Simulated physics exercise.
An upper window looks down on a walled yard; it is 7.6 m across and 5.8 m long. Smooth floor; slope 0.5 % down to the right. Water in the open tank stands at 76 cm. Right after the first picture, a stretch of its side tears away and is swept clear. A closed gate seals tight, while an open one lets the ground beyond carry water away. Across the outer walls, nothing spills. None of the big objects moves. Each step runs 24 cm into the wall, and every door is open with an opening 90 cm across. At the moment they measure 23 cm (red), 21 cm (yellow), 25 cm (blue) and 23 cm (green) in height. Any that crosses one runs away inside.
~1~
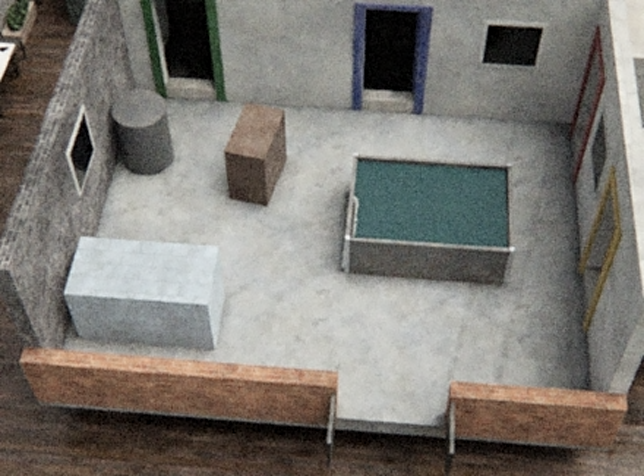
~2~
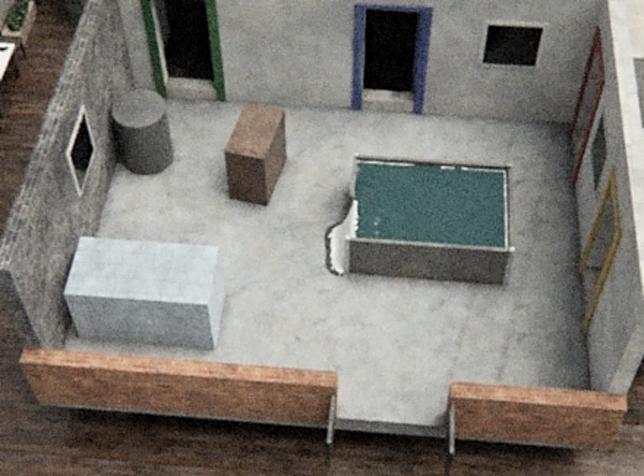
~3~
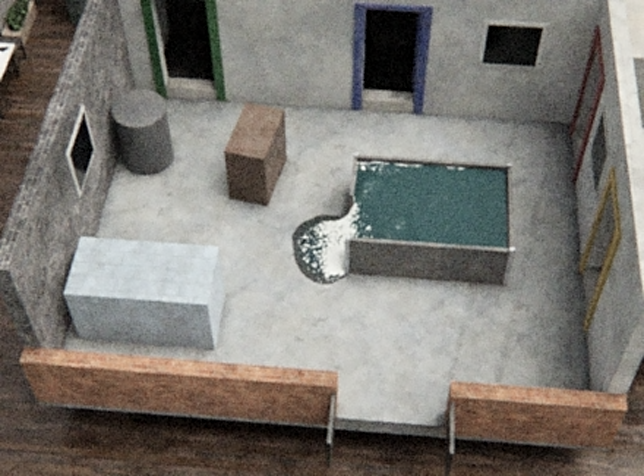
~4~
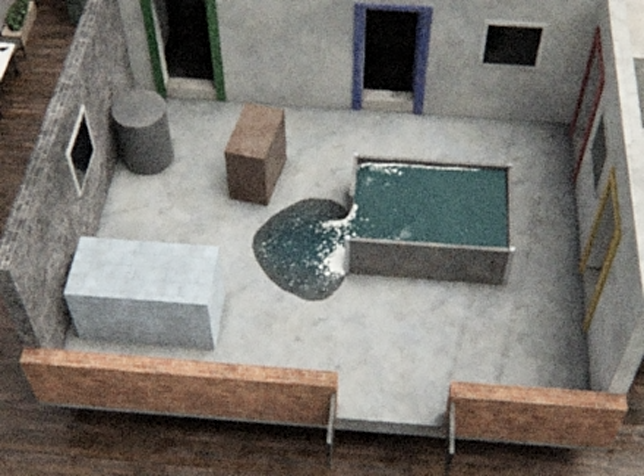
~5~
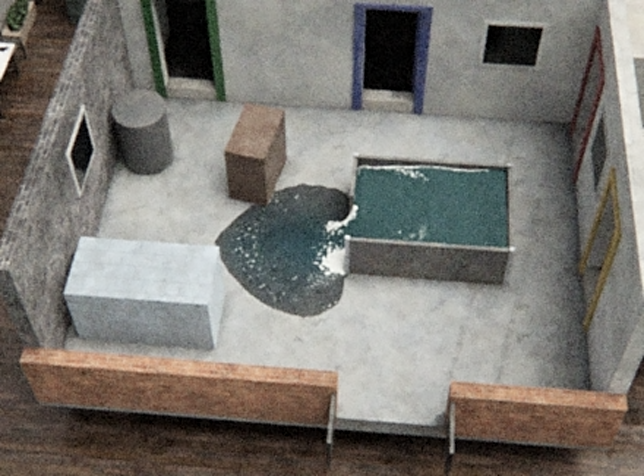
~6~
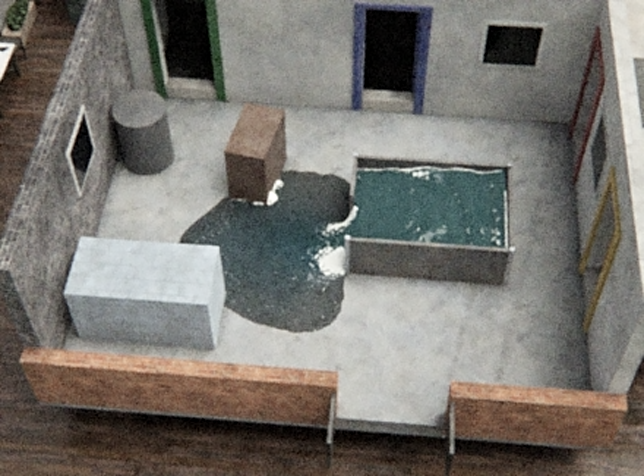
Water pours from the broken left side of an open tank and spreads across the floor.
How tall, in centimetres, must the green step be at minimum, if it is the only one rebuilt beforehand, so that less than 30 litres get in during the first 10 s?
It needs to be at least 7 cm tall.
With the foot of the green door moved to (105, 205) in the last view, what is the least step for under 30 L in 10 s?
About 22 cm.
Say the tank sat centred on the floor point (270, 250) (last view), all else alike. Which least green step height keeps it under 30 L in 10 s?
Some 13.0 cm.
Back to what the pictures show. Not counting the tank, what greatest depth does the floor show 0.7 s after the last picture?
Around 36 centimetres.
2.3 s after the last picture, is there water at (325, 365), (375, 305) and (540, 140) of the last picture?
So the three spots come out swamped, spared, spared, in that order.
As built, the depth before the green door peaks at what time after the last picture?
Roughly 6.5 s.
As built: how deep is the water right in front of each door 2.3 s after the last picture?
At the red door the depth is 0 cm, at yellow 0 cm, at blue 4 cm and at green 2 cm.
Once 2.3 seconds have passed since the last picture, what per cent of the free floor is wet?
Wet: Close to 45 %.
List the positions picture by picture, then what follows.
The first frame shows the open tank at (431, 204) is whole and still, 76 cm deep; the green door at (186, 55) is dry.
In the second frame, the gap is at (351, 238), the front 0.3 m out at (330, 238); the back of the open tank holds 76 cm.
In the third frame, the front is at (298, 245), 0.8 m from the gap at (351, 240); 0.8 m2 of floor is wet, 76 cm left at the back.
In the fourth frame, water pours out at (351, 241) and has run 1.4 m, to (259, 252); about 7 cm deep outside, 76 cm at the back.
In the fifth frame, the front is at (221, 246), 2.0 m from the gap at (351, 241); 3.4 m2 of floor is wet, 76 cm left at the back.
In the sixth frame, the gap is at (351, 241), the front 2.6 m out at a hidden place; the back of the open tank holds 72 cm; the green door at (186, 55), 4.3 m from the gap, is still 2.5 m from the nearest water.
Then, 0.7 s after the last picture water covers 25 % of the floor, deepest (36 cm) near (335, 257); it has not reached the green door.
Then, 2.3 s after the last picture water covers 45 % of the floor, deepest (35 cm) near (126, 172); it has not reached the green door.
Then, 9.3 s after the last picture water covers 95 % of the floor, deepest (12 cm) near (120, 155); 10 cm at the green door, 0 litres in over its 23 cm step.
At the green door as built, the water peaked near 13 cm, 6.7 s after the last picture.
Run again over the same 10 s with other heights there, 48 litres in over 5.5 cm, 23 litres over 7.5 cm. The limit of 30 litres is kept from about 7 cm up.
